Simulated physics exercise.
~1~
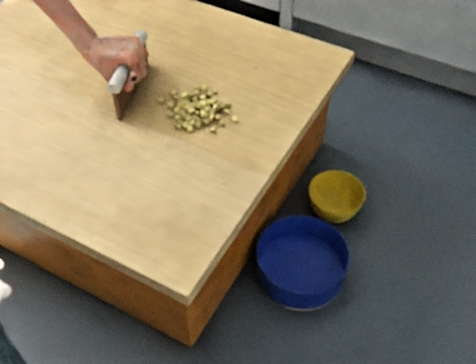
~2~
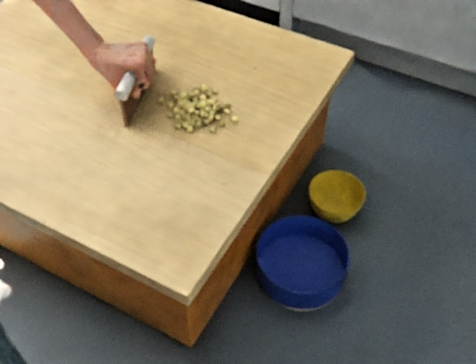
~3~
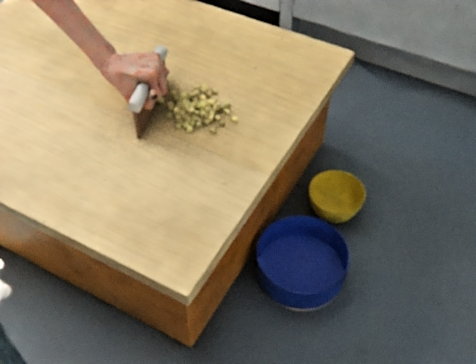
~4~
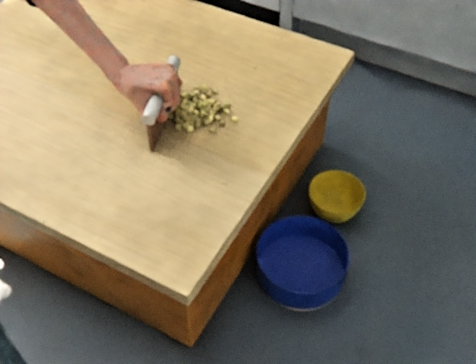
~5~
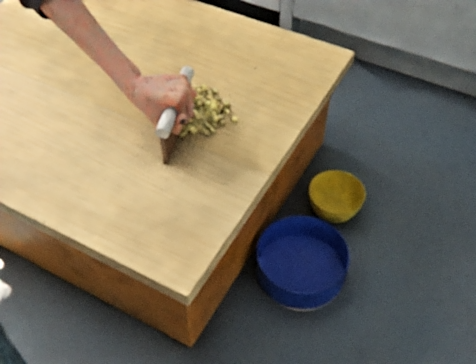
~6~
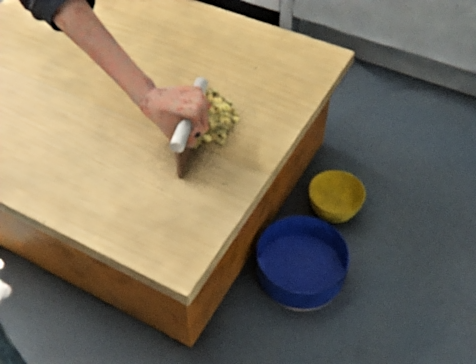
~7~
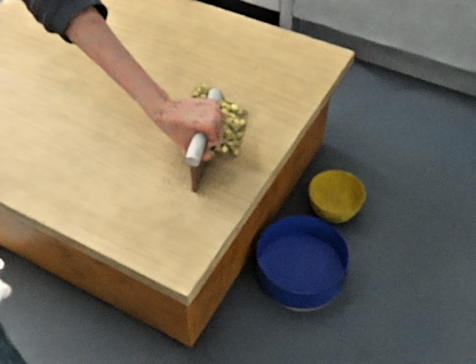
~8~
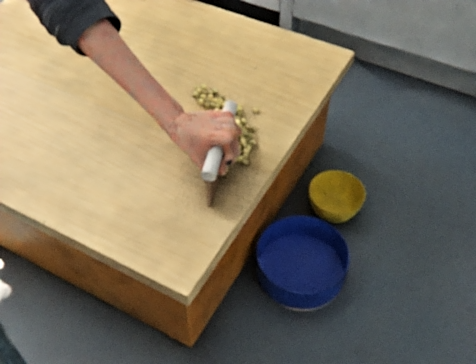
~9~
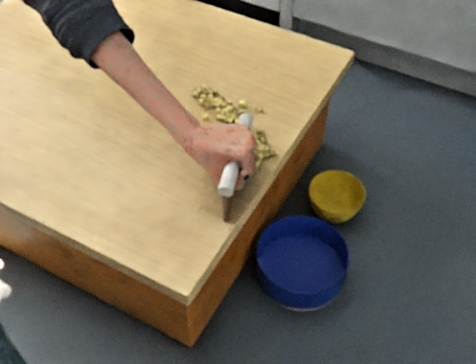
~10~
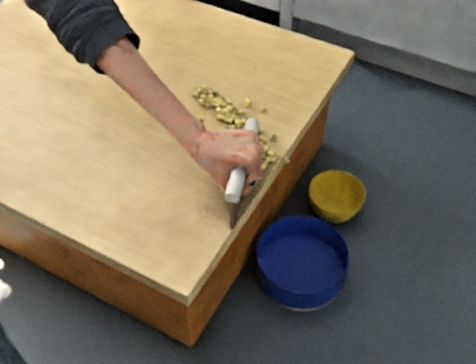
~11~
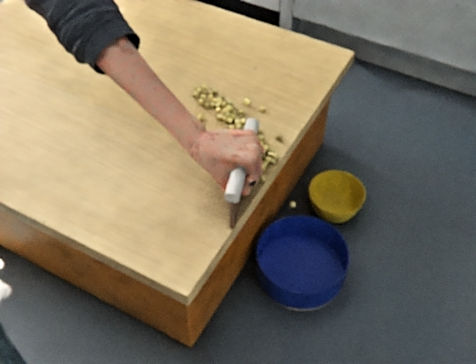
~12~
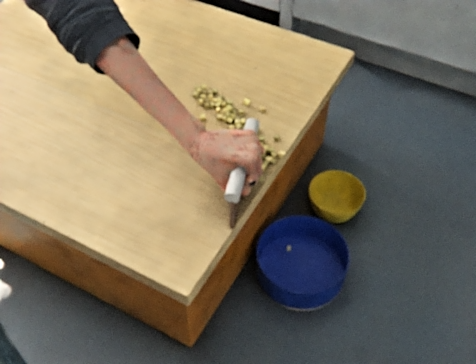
A scraper with a pale handle, gripped by a hand, slides across a wooden tabletop toward a loose pile of small yellowish potato cubes. It moves steadily right and toward the viewer, meeting the near side of the pile and pushing some cubes along. As the dark-sleeved arm reaches farther, the pile stretches into a ragged trail toward the right edge. The scraper stops close to that edge, above a blue pot and a yellow bowl on the grey floor. A single piece drops off and shows inside the blue pot, while nearly all the others stay on the tabletop.
